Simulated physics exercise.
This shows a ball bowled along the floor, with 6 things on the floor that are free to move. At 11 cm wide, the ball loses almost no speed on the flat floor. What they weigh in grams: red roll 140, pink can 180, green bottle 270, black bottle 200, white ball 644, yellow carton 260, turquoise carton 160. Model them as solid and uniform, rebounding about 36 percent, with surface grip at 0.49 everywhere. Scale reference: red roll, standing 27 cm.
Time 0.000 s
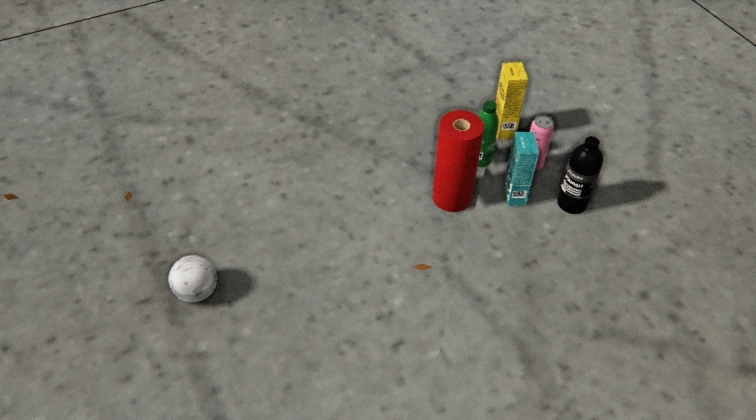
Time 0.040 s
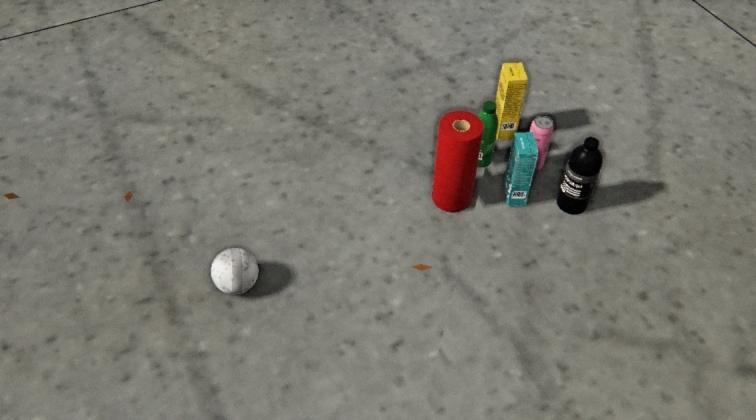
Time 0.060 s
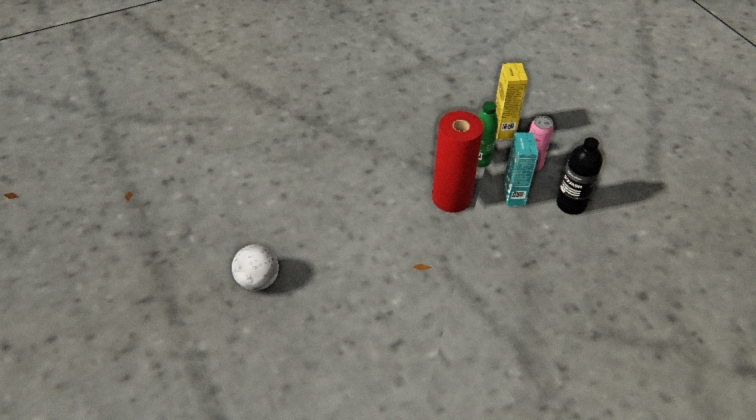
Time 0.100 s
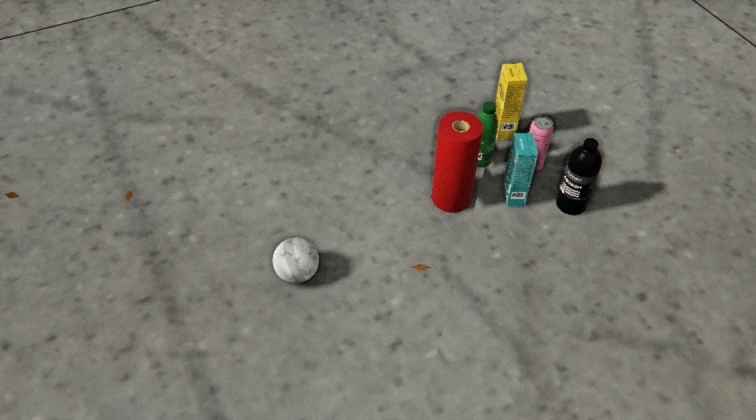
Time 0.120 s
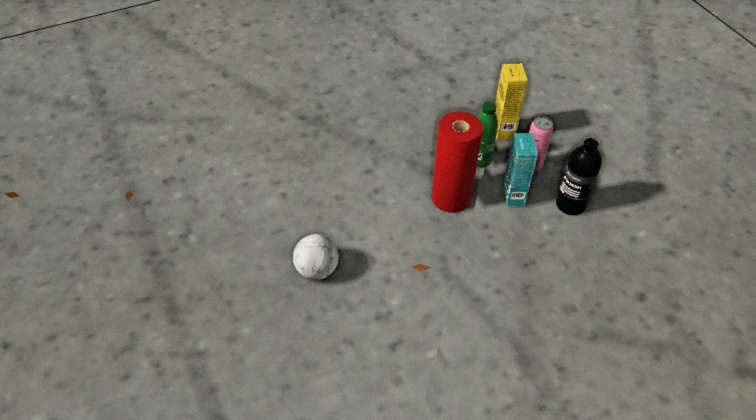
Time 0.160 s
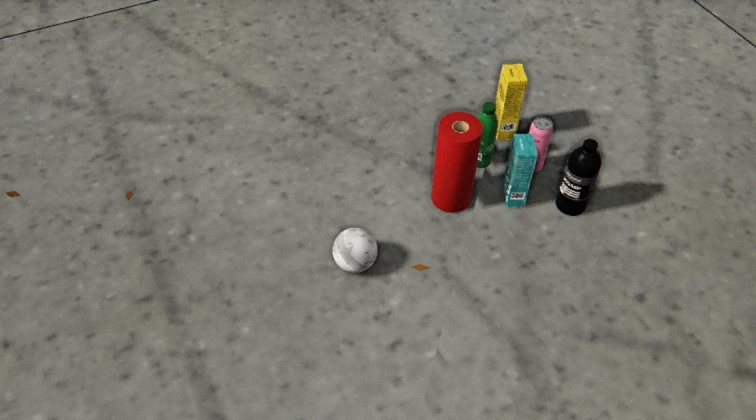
Red roll, cartons, bottles and a pink can standing still on grey floor as a white ball rolls rightward from the left.
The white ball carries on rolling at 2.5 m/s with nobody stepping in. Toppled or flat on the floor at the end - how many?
A single one.
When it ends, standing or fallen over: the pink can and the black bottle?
Here's how it ends: The pink can never goes down, and the black bottle comes down.
By 0.56 s, ball has run 131 cm; white ball near (701, 214); black bottle tilted 26°.
By 1.06 s, black bottle on its side.
By 1.66 s, red roll resting near (456, 164); pink can resting near (537, 146).
When it is over (2.8 s), lying over on the floor, black bottle; the other 5 within 8 cm of the start. End places, in pixels of the last picture, red roll near (456, 164), pink can near (537, 146).
